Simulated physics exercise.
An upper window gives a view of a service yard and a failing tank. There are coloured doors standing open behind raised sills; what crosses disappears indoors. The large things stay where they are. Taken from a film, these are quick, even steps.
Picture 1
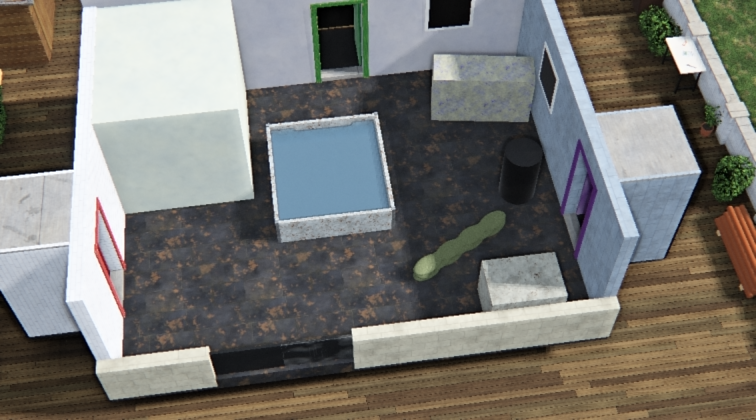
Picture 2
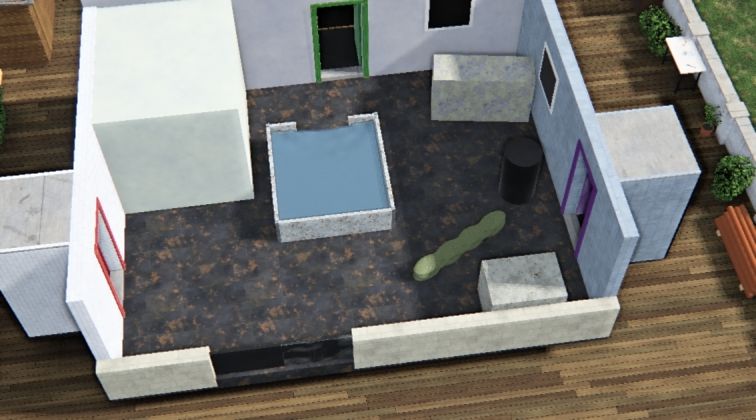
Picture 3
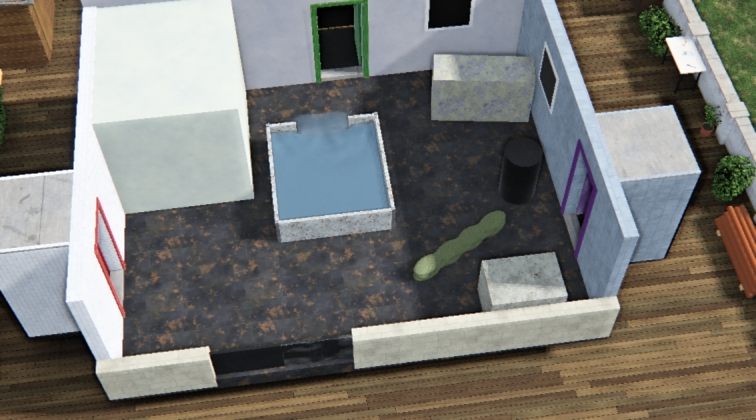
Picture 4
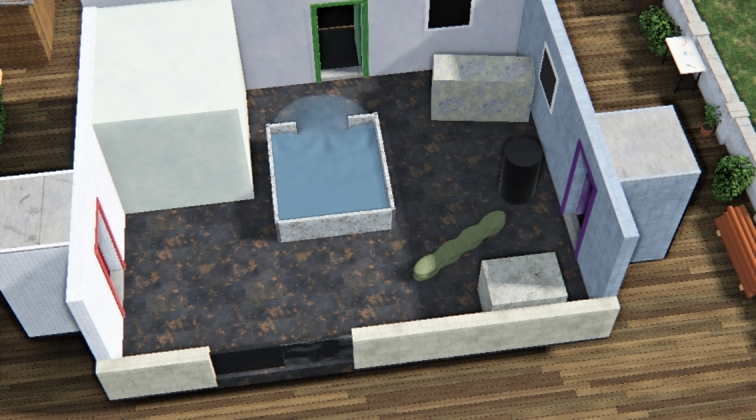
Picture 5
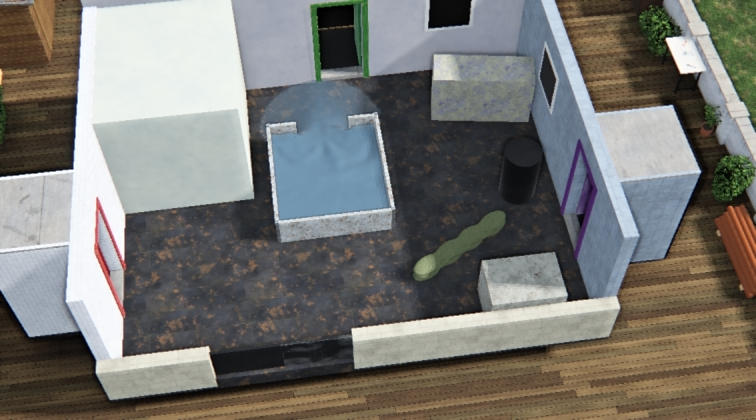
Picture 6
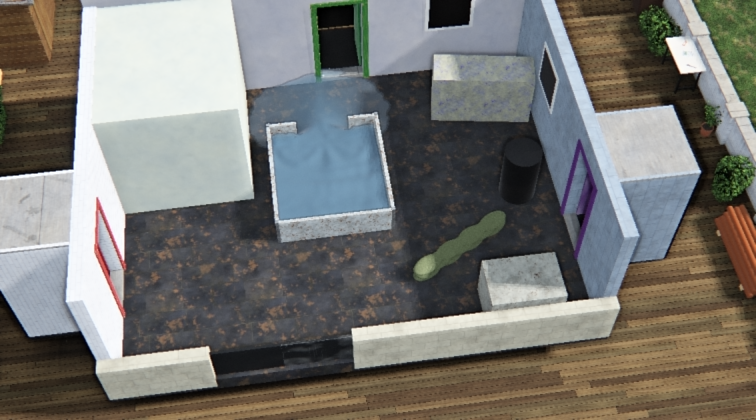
Water tank standing full and still, then opening at a gap on its far side and pouring water across the dark floor.
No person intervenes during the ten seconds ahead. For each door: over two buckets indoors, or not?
The purple door keeps to the limit; the red door keeps to the limit; the green door goes over the limit.
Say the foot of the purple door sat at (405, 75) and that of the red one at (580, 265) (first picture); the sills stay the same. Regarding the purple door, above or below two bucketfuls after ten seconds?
Well, the purple one spills past the mark, I reckon.
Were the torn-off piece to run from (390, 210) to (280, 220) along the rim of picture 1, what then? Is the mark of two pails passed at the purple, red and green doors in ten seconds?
I reckon the purple door will get past the mark, the red door will get past the mark, and the green door will stay beneath the mark.
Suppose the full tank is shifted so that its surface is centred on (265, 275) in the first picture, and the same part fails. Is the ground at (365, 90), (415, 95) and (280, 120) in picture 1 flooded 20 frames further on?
I'd call them watered, watered and watered, in the order asked.
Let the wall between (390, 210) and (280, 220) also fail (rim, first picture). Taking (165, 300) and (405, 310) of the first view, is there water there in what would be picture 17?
As listed: Unflooded, submerged.
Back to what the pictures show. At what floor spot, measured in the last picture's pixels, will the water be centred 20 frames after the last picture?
Somewhere near (333, 155).
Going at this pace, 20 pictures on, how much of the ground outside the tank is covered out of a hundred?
My estimate is near 25 per cent.
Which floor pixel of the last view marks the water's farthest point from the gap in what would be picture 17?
Front's tip: Near (481, 69).
A moment on, water covers 10 % of the floor; the purple door not reached, the red door not reached, the green door over two buckets in.
Next, water covers 15 % of the floor; the purple door not reached, the red door not reached, the green door far over two buckets in.
Then, water covers 25 % of the floor; the purple door not reached, the red door not reached, the green door far over two buckets in.
Later, water covers 45 % of the floor; the purple door not reached, the red door not reached, the green door far over two buckets in.
In the end, water covers 70 % of the floor; the purple door not reached, the red door wet at the sill, nothing in, the green door far over two buckets in.
